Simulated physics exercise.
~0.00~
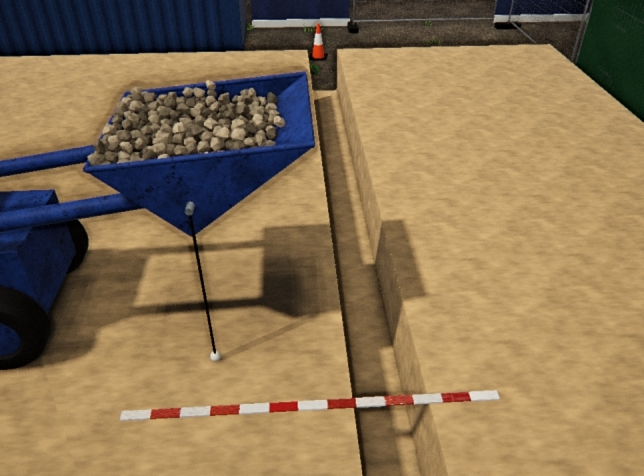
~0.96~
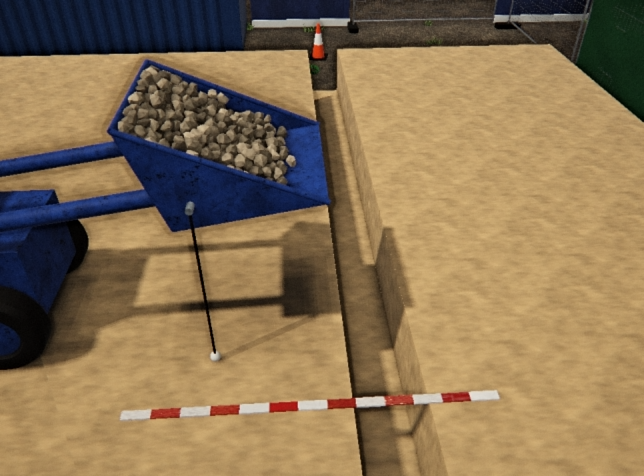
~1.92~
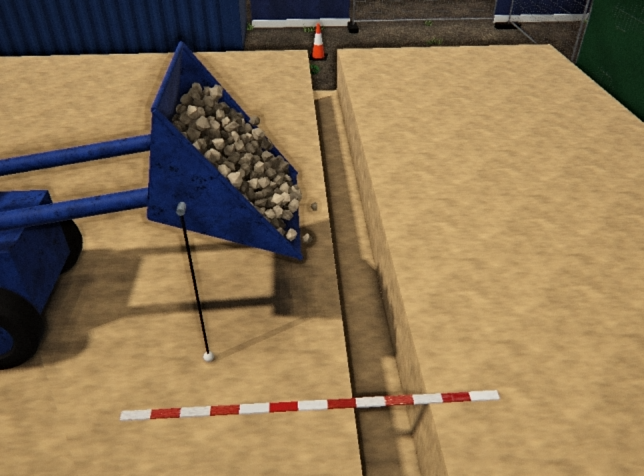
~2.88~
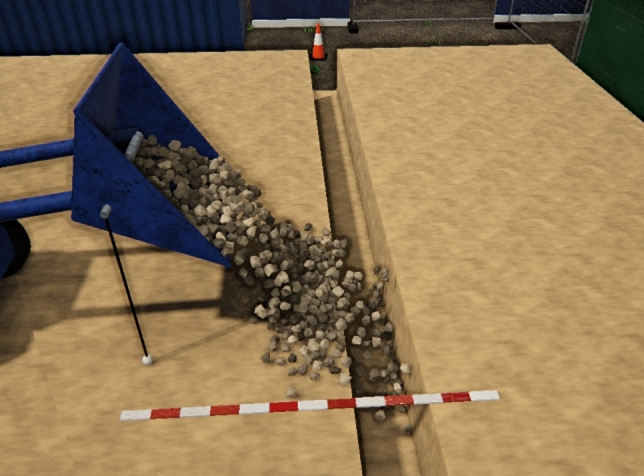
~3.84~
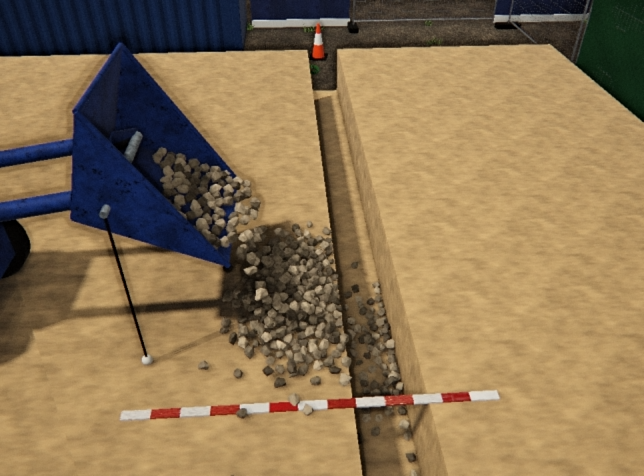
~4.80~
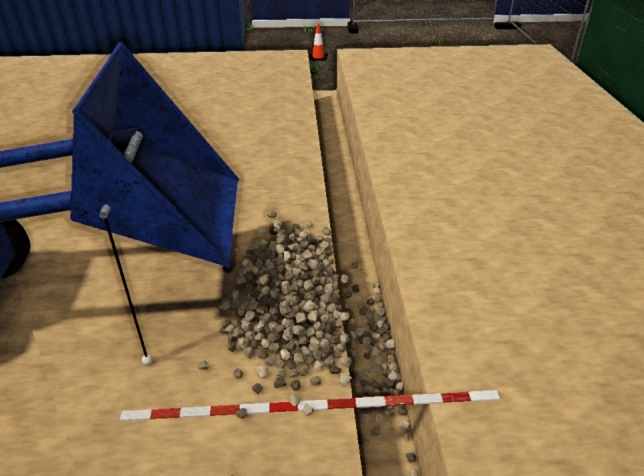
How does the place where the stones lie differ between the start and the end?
At the start the stones are all up in the blue bucket at the upper left. By the end they lie lower and further right, mostly in a heap on the ground just left of the trench, with some down in it.
